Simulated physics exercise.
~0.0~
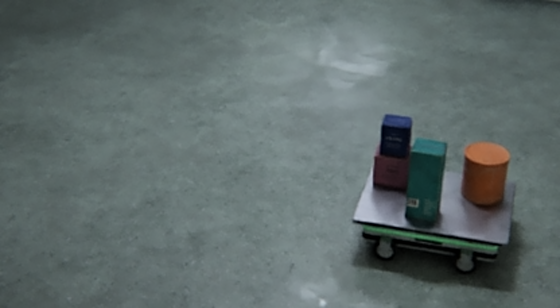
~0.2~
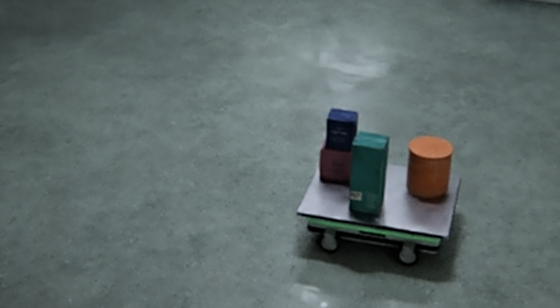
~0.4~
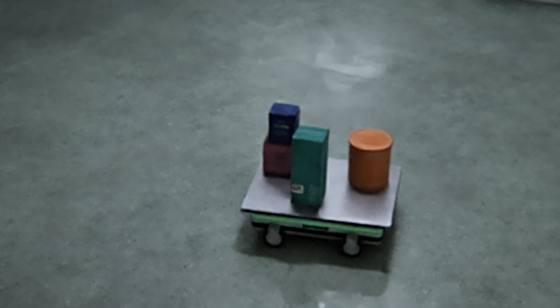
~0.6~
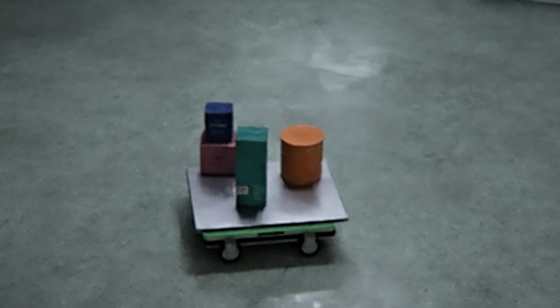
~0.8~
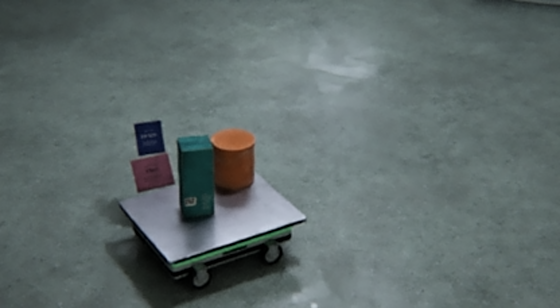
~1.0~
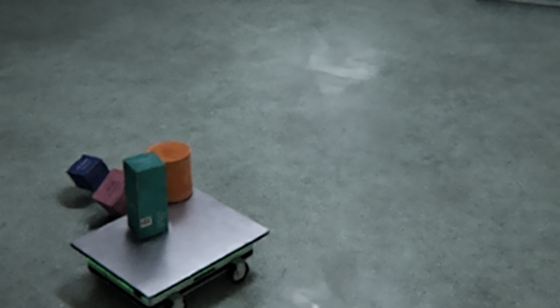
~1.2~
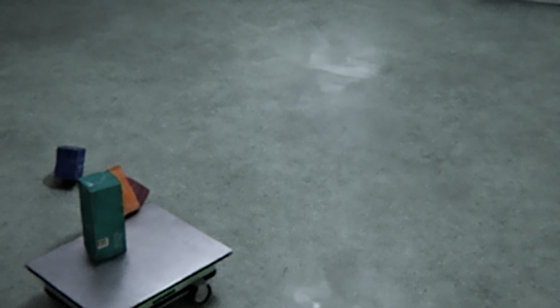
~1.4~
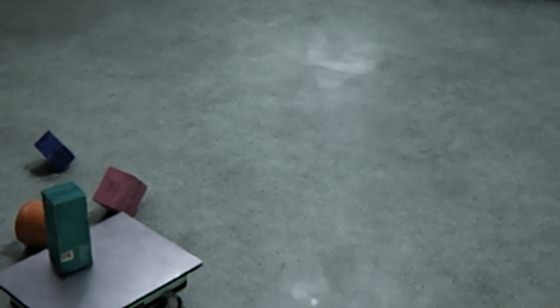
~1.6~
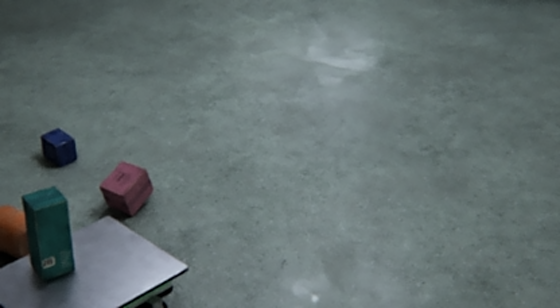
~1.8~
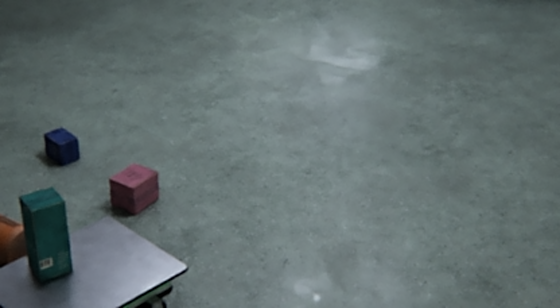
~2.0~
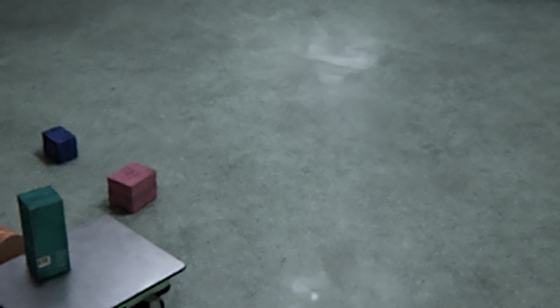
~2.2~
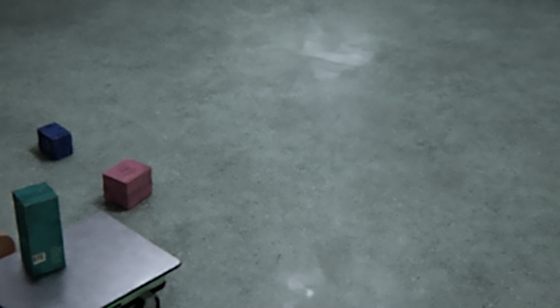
At first, a flat wheeled cart carries a blue box stacked on a pink box, a turquoise box and an orange pail across a grey floor. It rolls steadily toward the left, then swings around toward the lower left. As it turns, the blue and pink boxes tip off the far side and tumble onto the floor. The orange pail slides off after them and drops beside the cart. Finally the cart stops at the lower left corner with the turquoise box still upright on it, the two fallen boxes resting behind and the pail mostly out of view.
